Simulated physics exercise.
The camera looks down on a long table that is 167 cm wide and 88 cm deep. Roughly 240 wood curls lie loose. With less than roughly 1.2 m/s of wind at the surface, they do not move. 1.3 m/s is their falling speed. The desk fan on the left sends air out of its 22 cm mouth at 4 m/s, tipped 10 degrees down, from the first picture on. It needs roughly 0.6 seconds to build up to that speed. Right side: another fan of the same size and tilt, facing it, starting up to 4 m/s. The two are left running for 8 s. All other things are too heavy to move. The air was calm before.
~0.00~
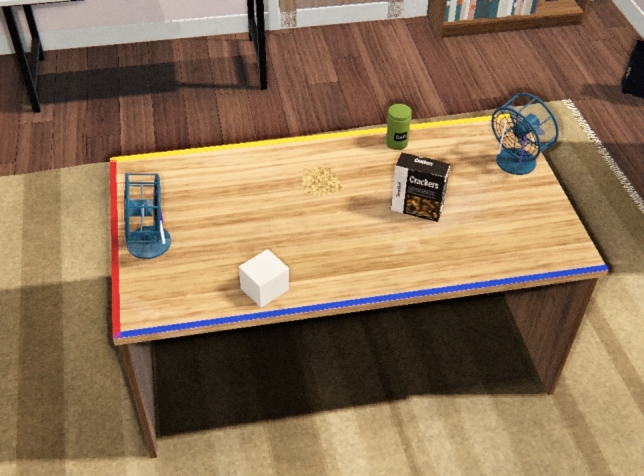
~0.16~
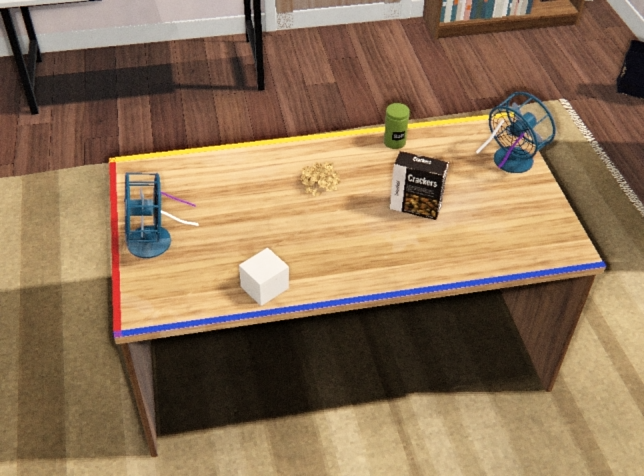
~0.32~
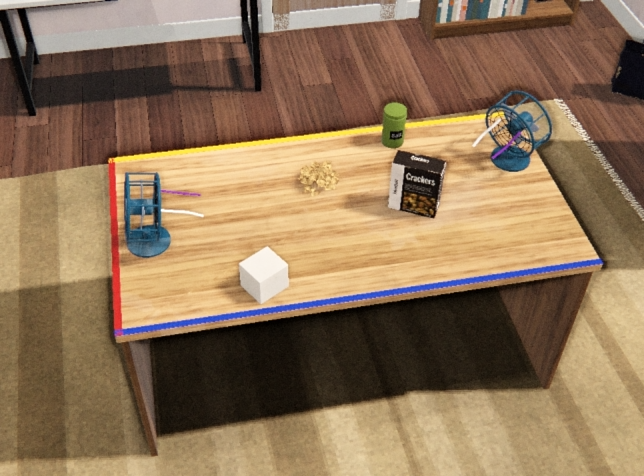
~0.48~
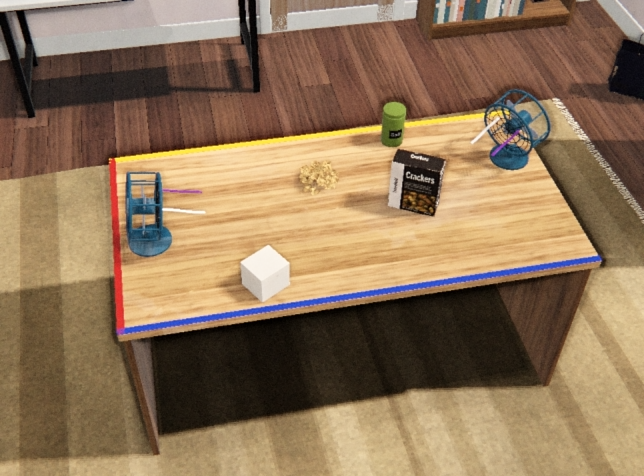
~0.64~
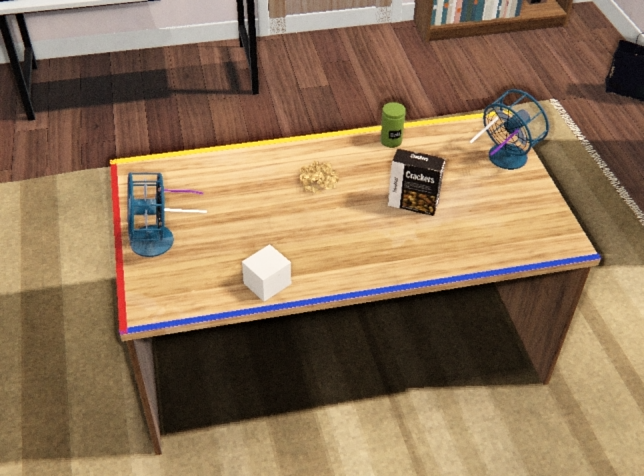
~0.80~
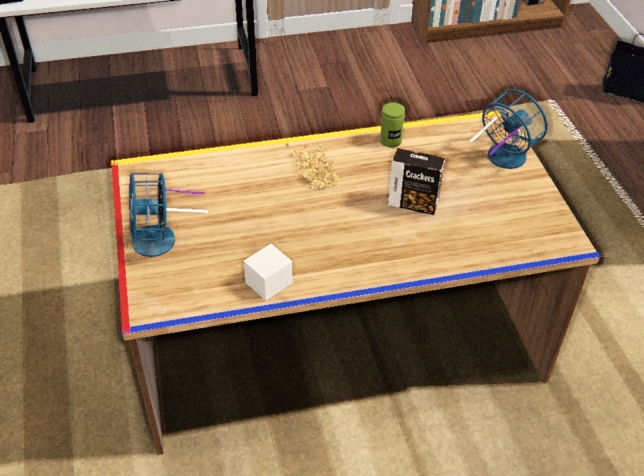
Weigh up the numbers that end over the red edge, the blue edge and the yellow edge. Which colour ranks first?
Yellow.
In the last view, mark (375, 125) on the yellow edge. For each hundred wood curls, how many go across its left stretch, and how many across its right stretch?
I'd guess near 100 percent left and close to 0 percent right.
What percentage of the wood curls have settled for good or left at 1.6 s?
My guess would be around 90 %.
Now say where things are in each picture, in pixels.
The middle of the wood curls is near (319, 182), none has stirred yet, the mouth of the desk fan is at (142, 208) and that of the second one at (524, 128), in the first picture.
The middle of the wood curls is near (318, 177), none has stirred yet, the blue edge is centred on (371, 301), the yellow edge is centred on (320, 135) and the red edge is centred on (111, 239), in the second picture.
The middle of the wood curls is near (316, 176), none has stirred yet, the top of a carton is at (419, 161) and the top of a jar is at (396, 110), in the third picture.
The middle of the wood curls is near (316, 175) and none has stirred yet, in the fourth picture.
The middle of the wood curls is near (317, 175) and none has stirred yet, in the fifth picture.
The middle of the wood curls is near (315, 171), the farthest in sight from the desk fan is at (321, 146) and about 65 % have left their places, in the sixth picture.
After 1.6 s, 0 % are over the blue edge, 100 % over the yellow edge and 0 % over the red edge; 95 % are gone or lie where they will stay.
After 2.6 s, 0 % are over the blue edge, 100 % over the yellow edge and 0 % over the red edge; 100 % are gone or lie where they will stay.
After 4.4 s, 0 % are over the blue edge, 100 % over the yellow edge and 0 % over the red edge; 100 % are gone or lie where they will stay.
After 8.0 s, at the end, 0 % are over the blue edge, 100 % over the yellow edge and 0 % over the red edge.
